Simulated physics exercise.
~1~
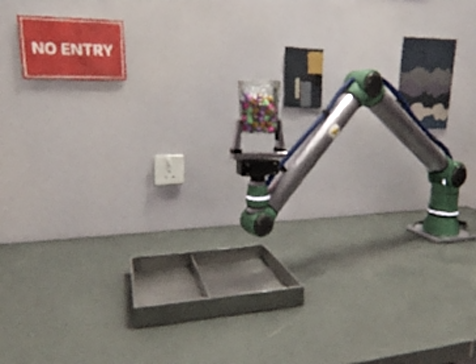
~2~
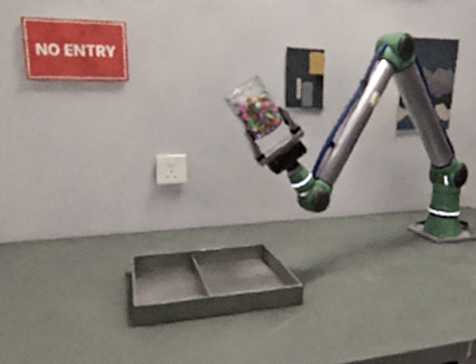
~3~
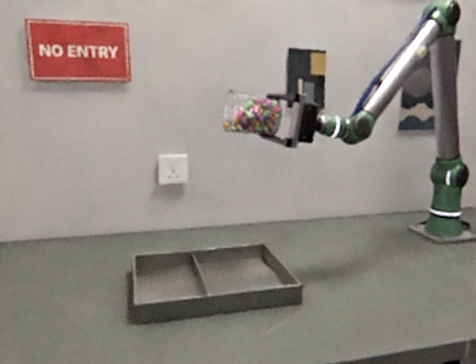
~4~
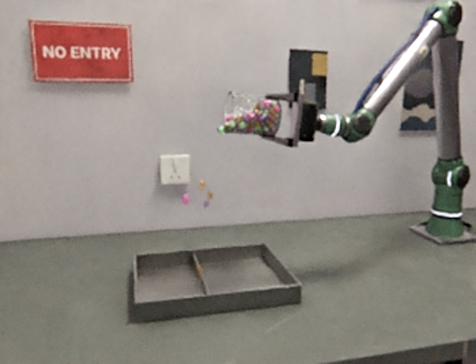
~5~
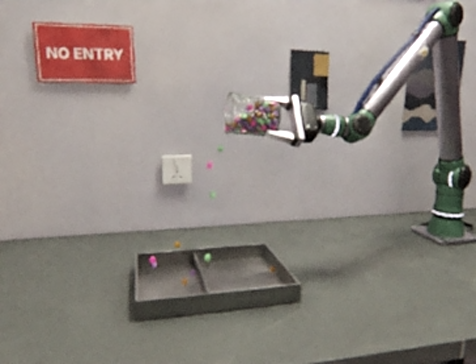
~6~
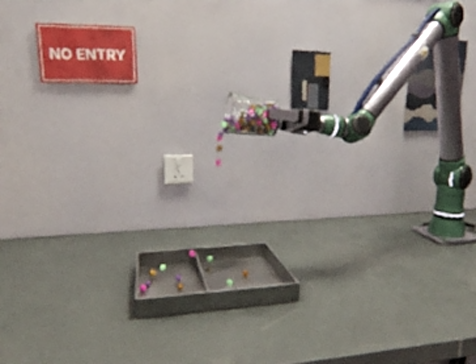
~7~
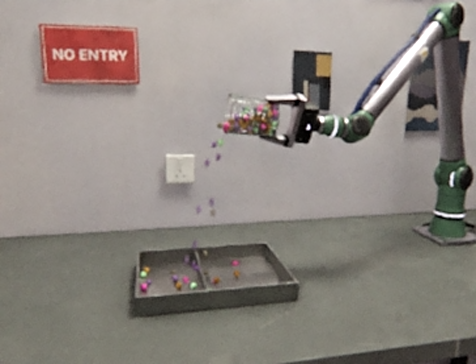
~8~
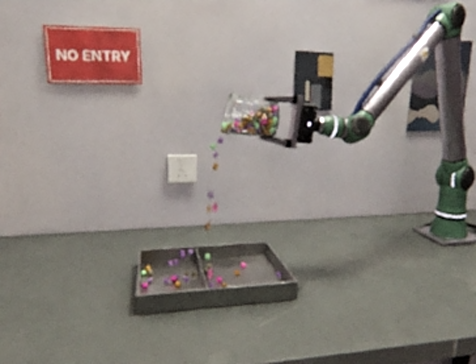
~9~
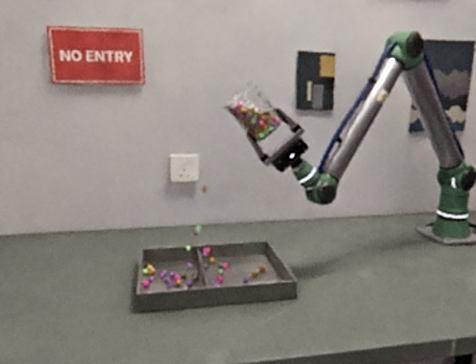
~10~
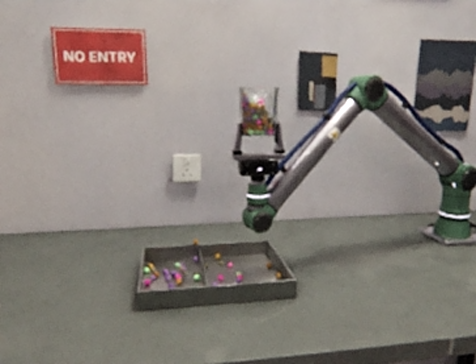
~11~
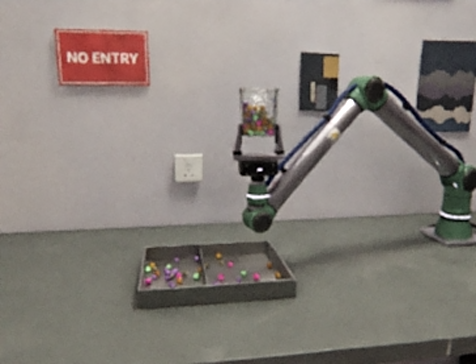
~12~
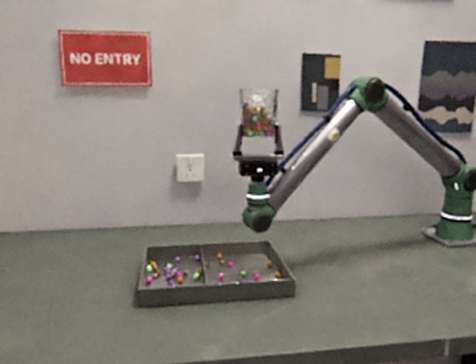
In a grey-walled room with a red no entry sign, a white socket and dark wall panels, a green tabletop is seen from the front and slightly above. A green and grey robot arm at the right holds up a clear tumbler of colourful round sweets beside a low grey tray split in two. The arm lifts and tips the tumbler leftward onto its side. Sweets trickle out, dropping and scattering into both parts of the tray. The arm then swings the tumbler upright again, still holding many sweets, while a thin scatter stays in the tray, more on the left.
